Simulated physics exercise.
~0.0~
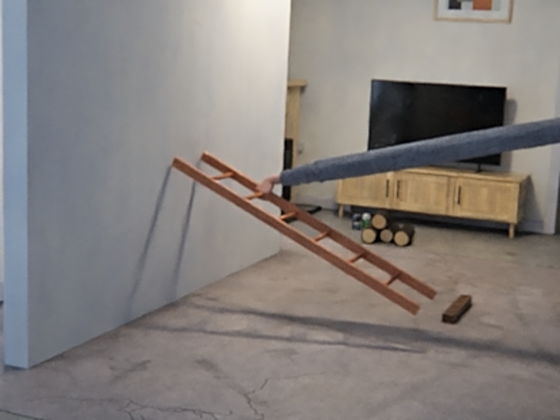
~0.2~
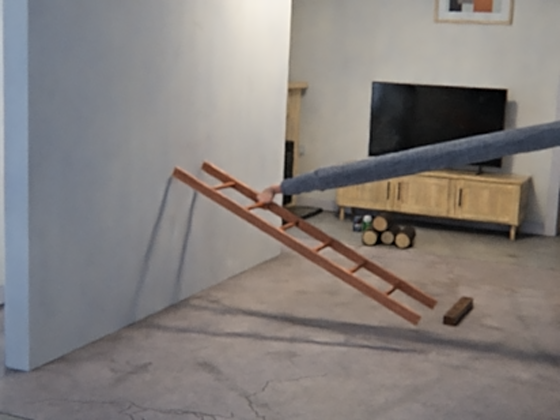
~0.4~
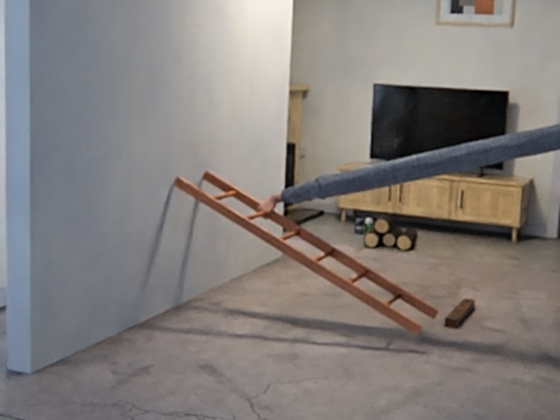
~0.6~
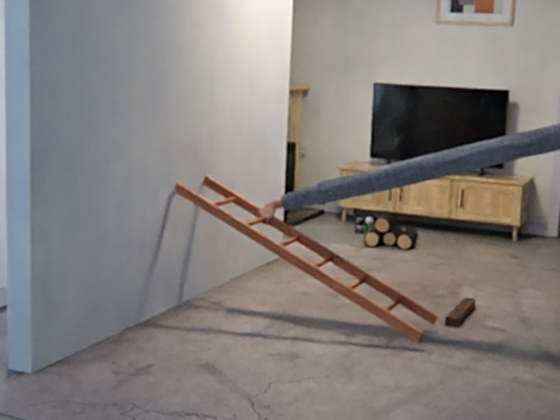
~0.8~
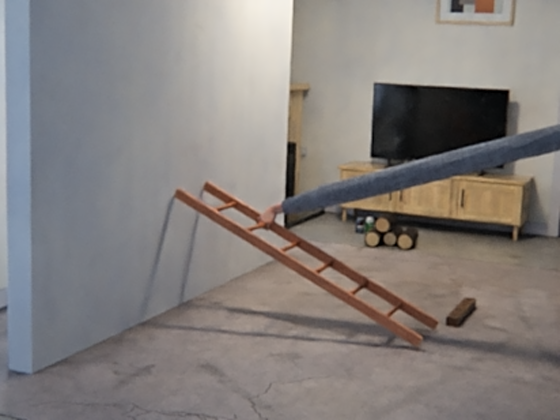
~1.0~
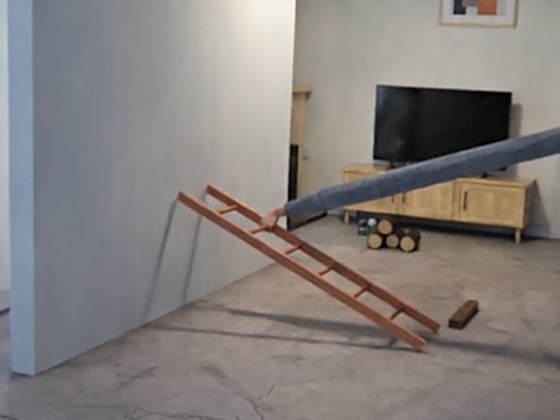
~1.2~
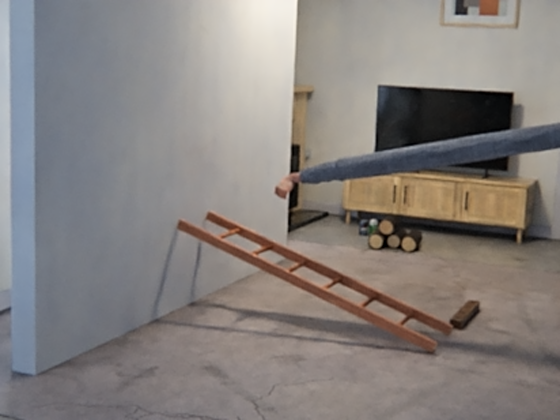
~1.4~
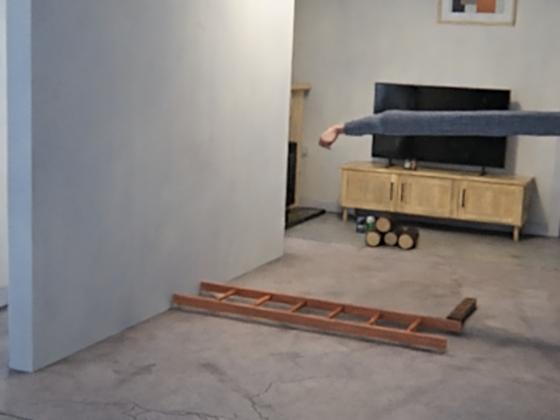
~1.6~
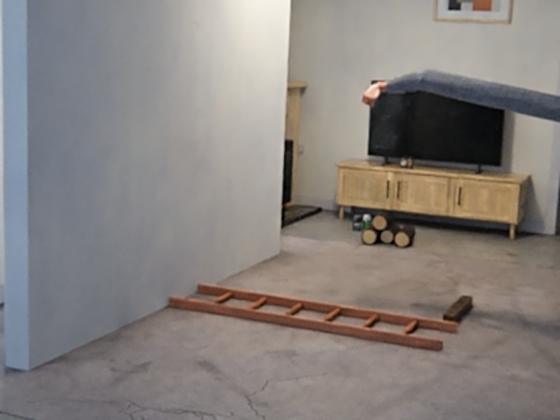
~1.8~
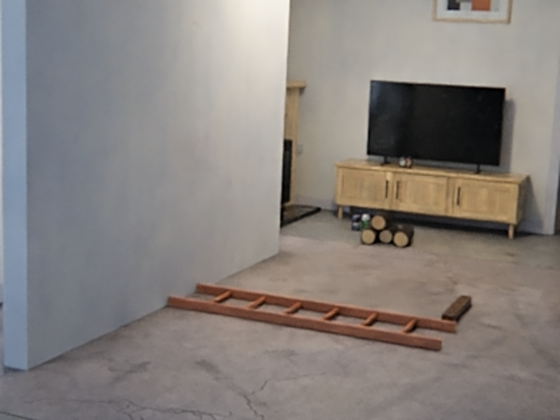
An orange ladder leaned at a low slant against a wall while a hand held it and its foot edged down toward a small wooden block. Once the hand let go and drew back, the ladder slid down and ended flat on the floor.
